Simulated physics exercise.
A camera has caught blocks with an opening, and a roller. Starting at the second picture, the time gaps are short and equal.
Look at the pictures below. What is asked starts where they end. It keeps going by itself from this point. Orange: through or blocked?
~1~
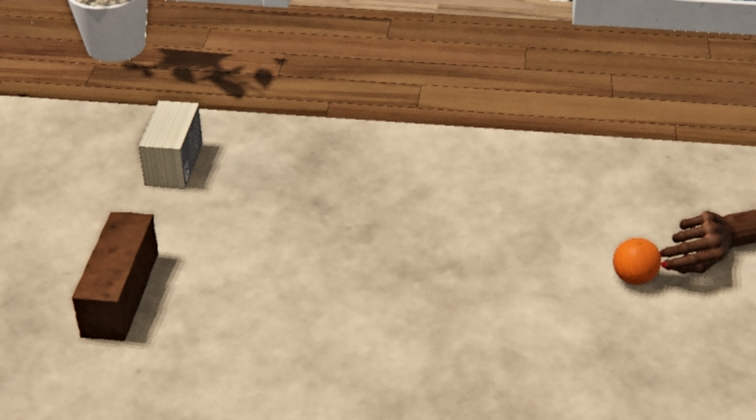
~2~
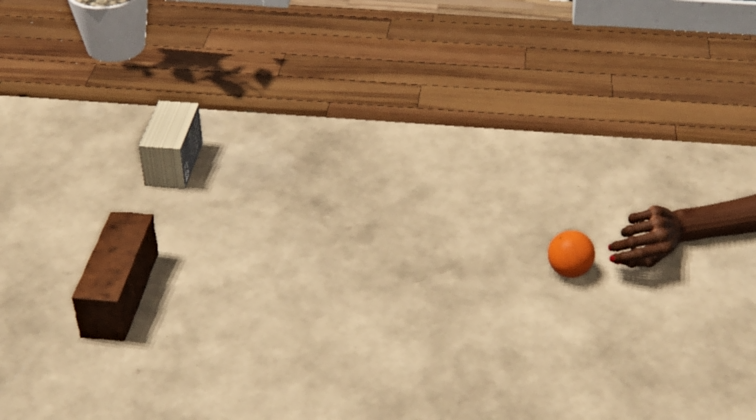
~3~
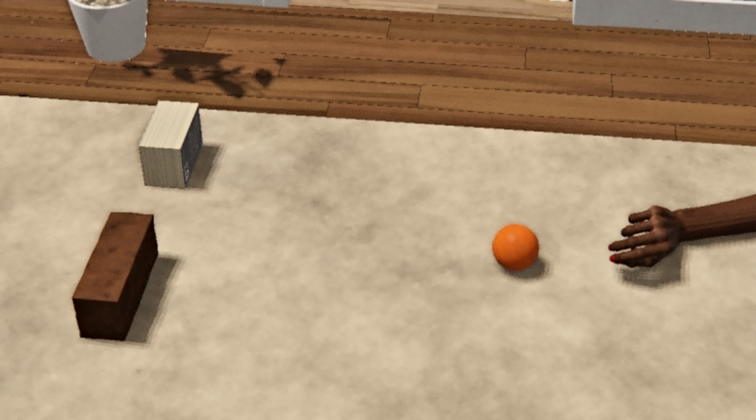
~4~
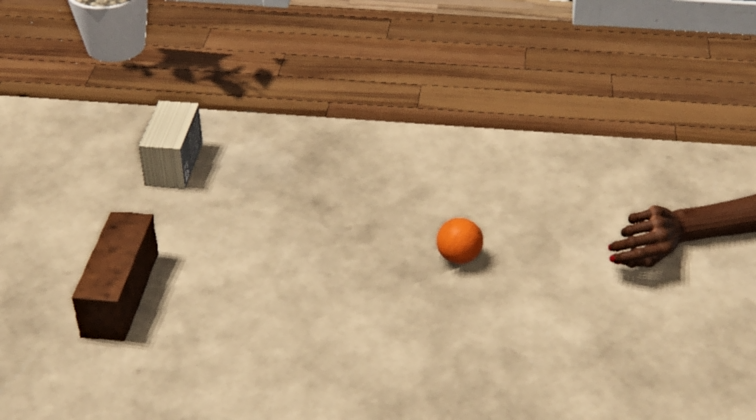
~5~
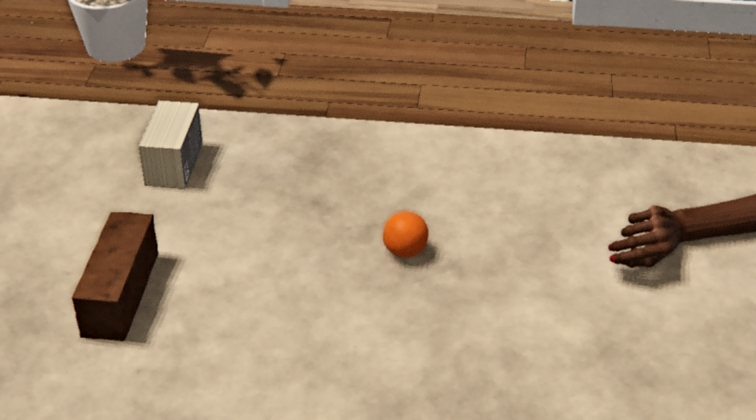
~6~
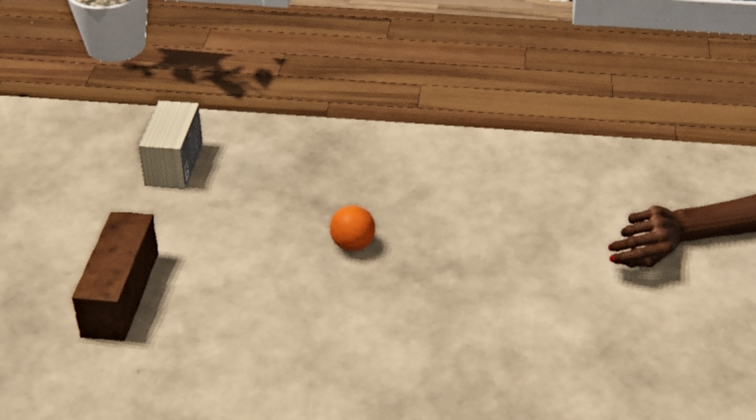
Makes it across.
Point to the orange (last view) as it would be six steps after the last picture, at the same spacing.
At about (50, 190).
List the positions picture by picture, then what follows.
The first frame shows orange (637, 262) under the hand; grey book (172, 144).
The second frame shows orange (572, 254); brown brick (117, 275).
The third frame shows orange (515, 247); grey book (172, 144).
The fourth frame shows orange (460, 241); brown brick (117, 275).
The fifth frame shows orange (406, 235); grey book (172, 144).
The sixth frame shows orange (353, 228); brown brick (117, 275).
Then, 0.58 s after the last picture, orange heading on.
By the end, the orange passes through its gap.
